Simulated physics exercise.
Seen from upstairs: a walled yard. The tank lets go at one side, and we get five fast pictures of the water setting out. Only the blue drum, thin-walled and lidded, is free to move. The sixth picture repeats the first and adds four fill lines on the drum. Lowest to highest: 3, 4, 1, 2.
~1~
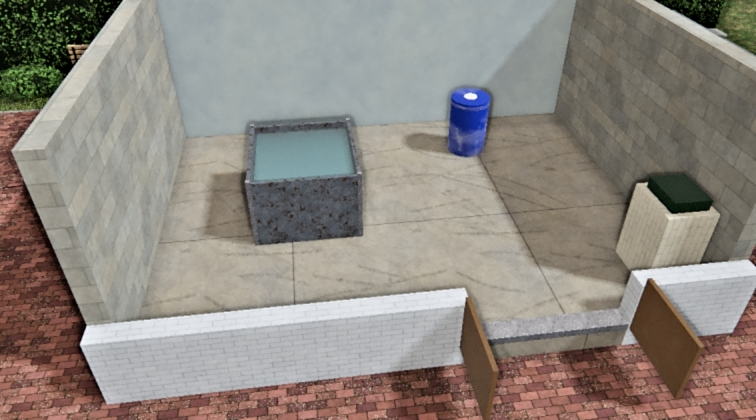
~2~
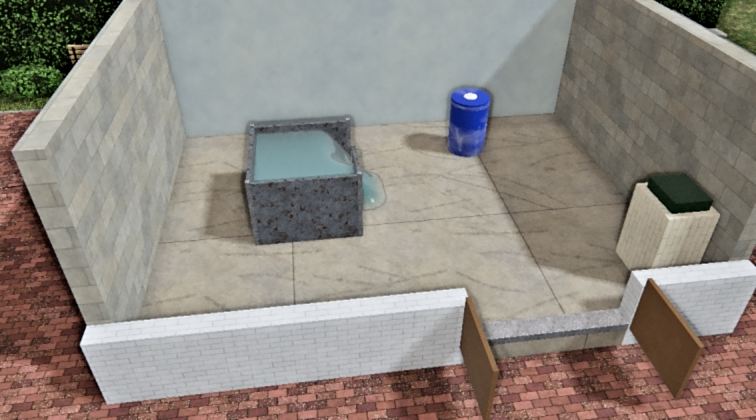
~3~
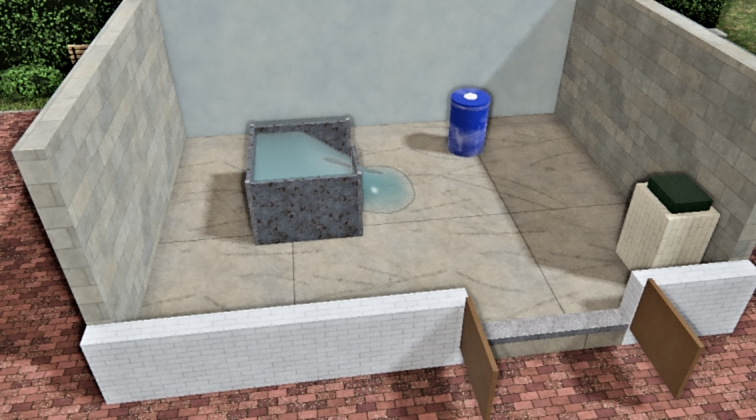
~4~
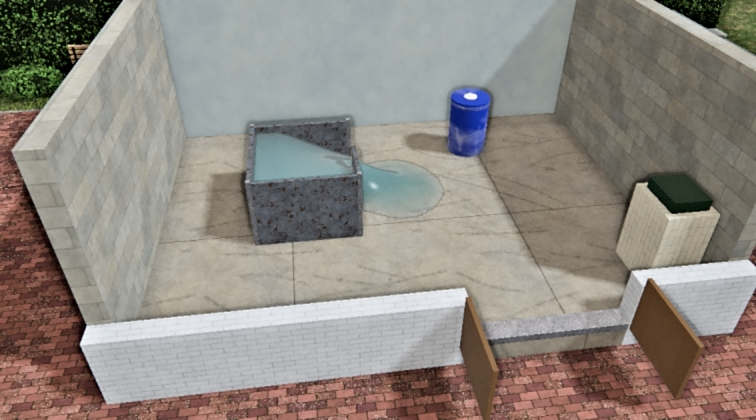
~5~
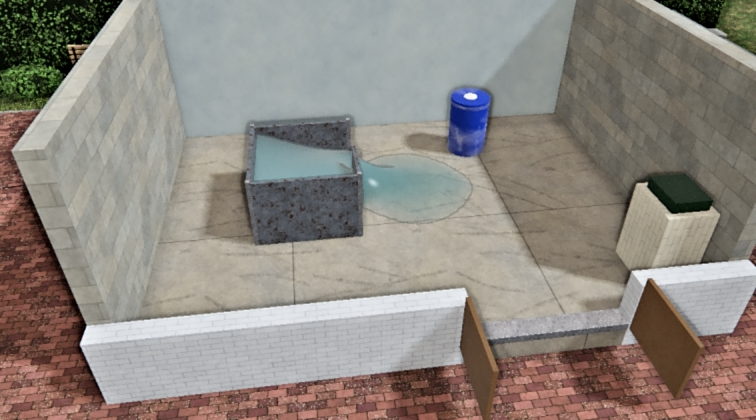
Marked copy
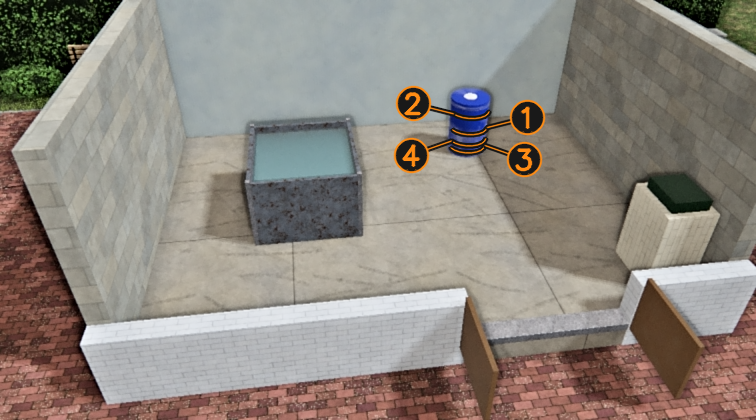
Water pours from the right side of a stone tank and spreads across the yard floor.
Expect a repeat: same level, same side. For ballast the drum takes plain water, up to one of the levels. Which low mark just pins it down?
1 will do.
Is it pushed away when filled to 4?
Yes, that goes wrong.
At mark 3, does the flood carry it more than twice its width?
Yes, it does.
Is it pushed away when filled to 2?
No.
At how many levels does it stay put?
Two of them.
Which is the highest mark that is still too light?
4 it is.
In orange, 1 at (473, 134); 2 at (474, 118); 3 at (471, 152); 4 at (472, 145); from the bottom up 3, 4, 1, 2.
With 1, it does not move.
With 2, it does not move.
With 3, it is pushed about 3 times its own width away.
With 4, it is pushed about its own width away.
